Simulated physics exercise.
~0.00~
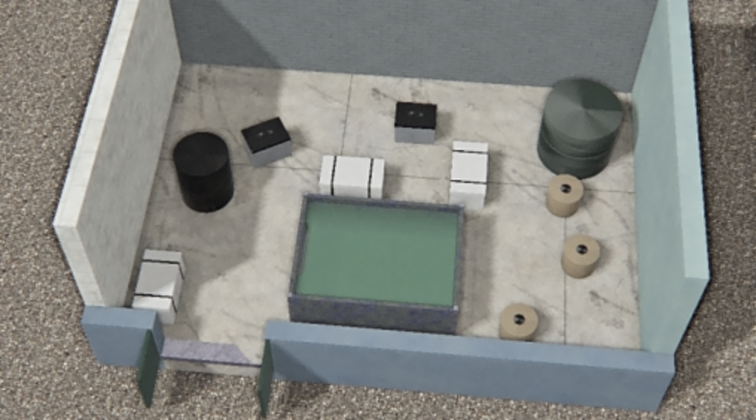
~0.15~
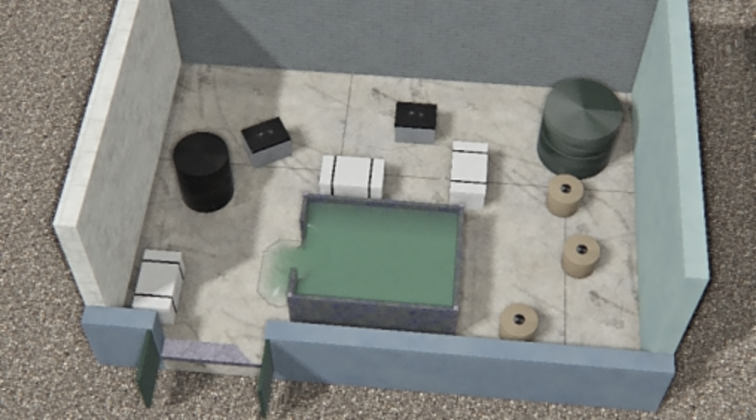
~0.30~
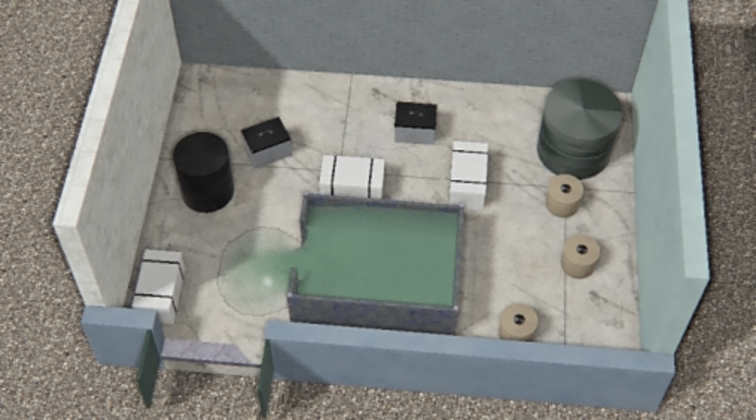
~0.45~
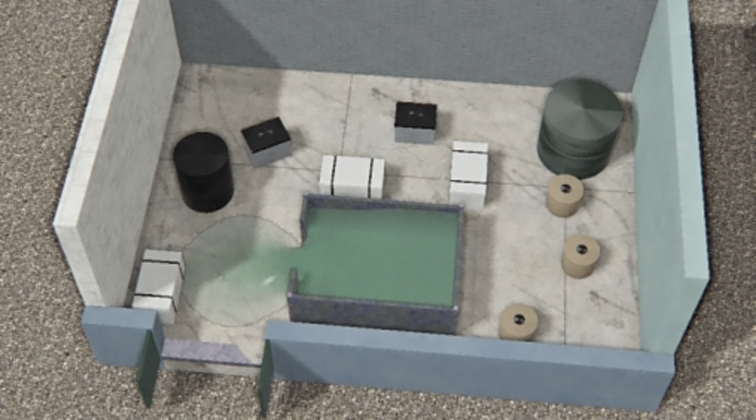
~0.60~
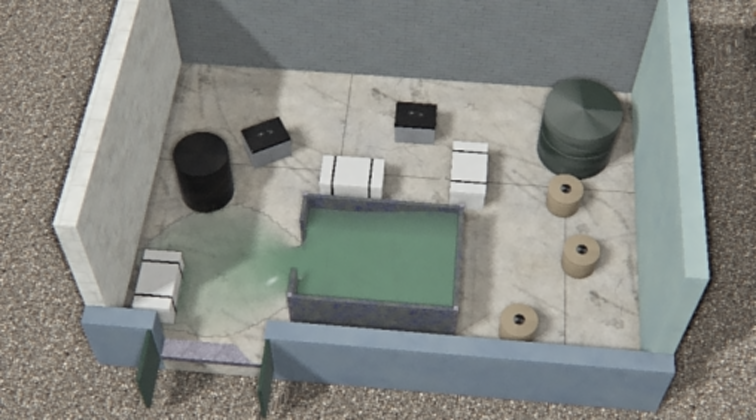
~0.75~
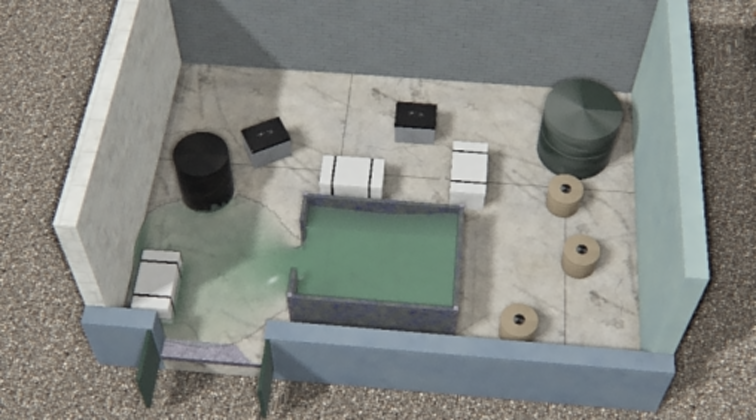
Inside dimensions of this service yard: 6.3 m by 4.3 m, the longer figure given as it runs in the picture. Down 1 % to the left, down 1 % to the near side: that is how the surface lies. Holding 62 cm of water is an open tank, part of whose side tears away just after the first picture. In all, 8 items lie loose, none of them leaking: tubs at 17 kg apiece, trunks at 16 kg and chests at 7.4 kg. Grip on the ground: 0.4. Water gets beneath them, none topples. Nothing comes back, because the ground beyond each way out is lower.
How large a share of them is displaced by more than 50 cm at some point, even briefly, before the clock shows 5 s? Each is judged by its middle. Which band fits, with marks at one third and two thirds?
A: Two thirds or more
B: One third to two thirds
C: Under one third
(C) Under one third.
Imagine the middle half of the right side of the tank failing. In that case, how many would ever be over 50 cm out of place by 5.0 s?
5.
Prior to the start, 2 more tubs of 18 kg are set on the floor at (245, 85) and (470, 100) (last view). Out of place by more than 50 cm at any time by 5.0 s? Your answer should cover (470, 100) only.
Below.
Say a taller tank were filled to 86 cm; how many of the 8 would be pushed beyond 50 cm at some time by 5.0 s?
Then the count would be 2.
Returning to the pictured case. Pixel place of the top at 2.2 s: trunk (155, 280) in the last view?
About (139, 252), give or take.
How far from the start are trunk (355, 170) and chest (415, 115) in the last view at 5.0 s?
Distances: 0 cm; 5 cm.
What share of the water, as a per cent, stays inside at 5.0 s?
Close to 82 in a hundred parts remain.
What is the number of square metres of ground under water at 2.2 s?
About 10.0 m2.
After 1.1 s 0 of 8 are over 50 cm from their spots; 1 afloat.
After 2.2 s 0 of 8 are over 50 cm from their spots; 1 afloat.
After 3.5 s 0 of 8 are over 50 cm from their spots; 1 afloat.
After 5.0 s 1 of 8 are over 50 cm from their spots, and 1 have been at some point; 2 afloat.
